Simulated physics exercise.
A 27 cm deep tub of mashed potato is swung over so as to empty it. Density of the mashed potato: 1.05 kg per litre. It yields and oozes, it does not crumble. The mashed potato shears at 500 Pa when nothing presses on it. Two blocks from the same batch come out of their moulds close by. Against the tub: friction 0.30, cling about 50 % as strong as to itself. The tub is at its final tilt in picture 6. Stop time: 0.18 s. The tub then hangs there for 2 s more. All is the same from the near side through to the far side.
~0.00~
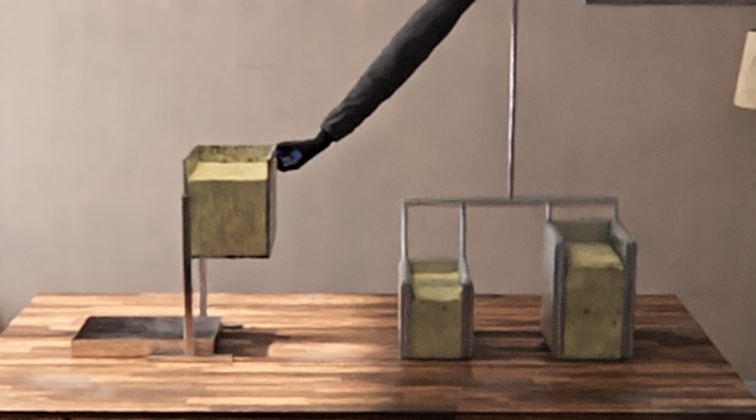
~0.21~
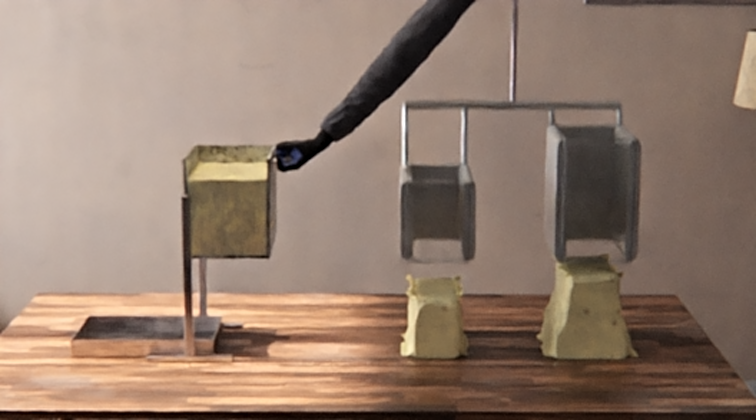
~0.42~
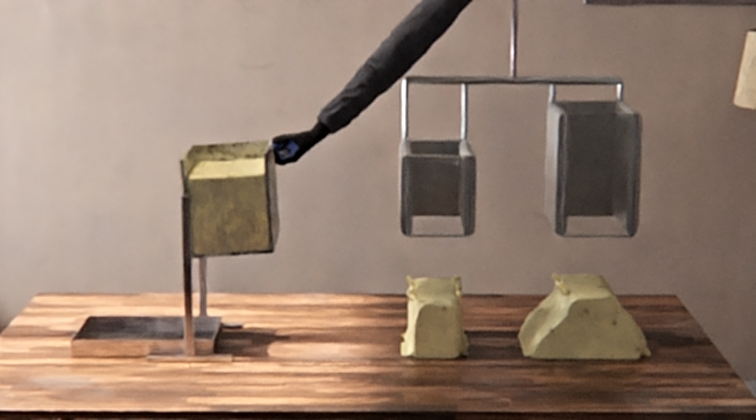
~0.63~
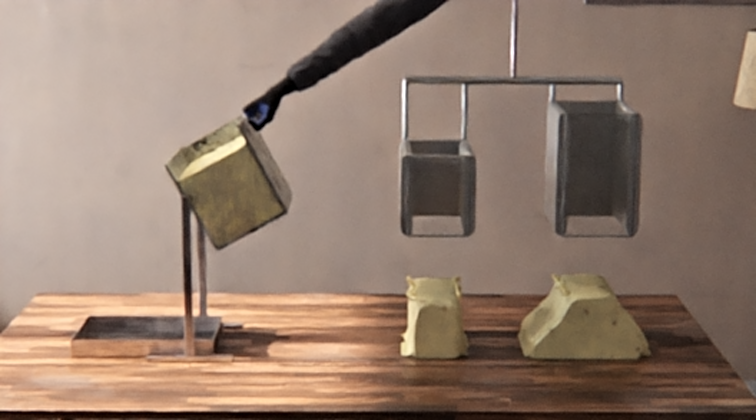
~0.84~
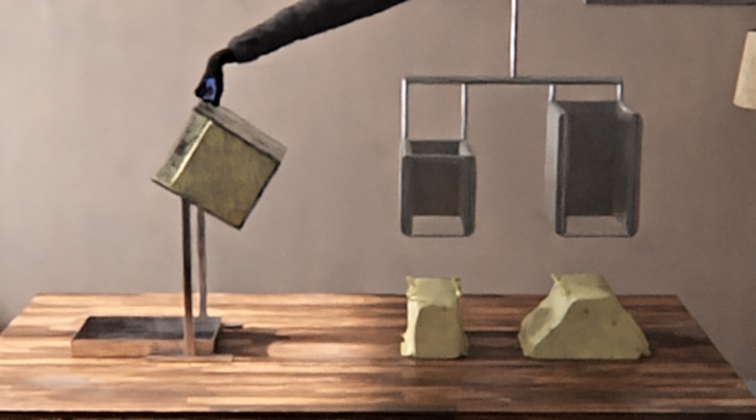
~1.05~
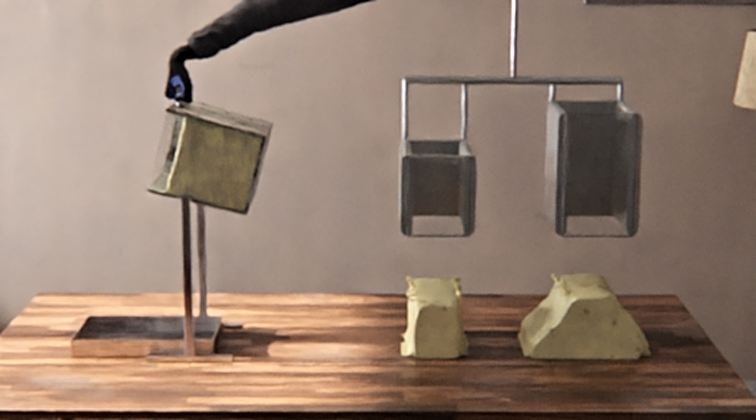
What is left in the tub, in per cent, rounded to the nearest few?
Around 100 in every hundred.
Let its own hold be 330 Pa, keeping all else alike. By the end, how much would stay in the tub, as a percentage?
That works out near 100 %.
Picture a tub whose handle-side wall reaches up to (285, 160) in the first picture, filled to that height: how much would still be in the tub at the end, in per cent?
Some 100 percent would still be in the tub at the end.
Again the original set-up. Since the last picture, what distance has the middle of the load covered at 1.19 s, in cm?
I'd estimate roughly 0 centimetres.
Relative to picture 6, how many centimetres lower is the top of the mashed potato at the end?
The top ends up some 0 cm below its level in the last picture.
After 1.19 s, the tub is at 75 degrees and holds 100 %.
After 1.36 s, the tub is at 75 degrees and holds 100 %.
After 1.53 s, the tub is at 75 degrees and holds 100 %.
After 1.70 s, the tub is at 75 degrees and holds 100 %.
After 3.05 s, at the end, the tub is at 75 degrees and holds 100 %.
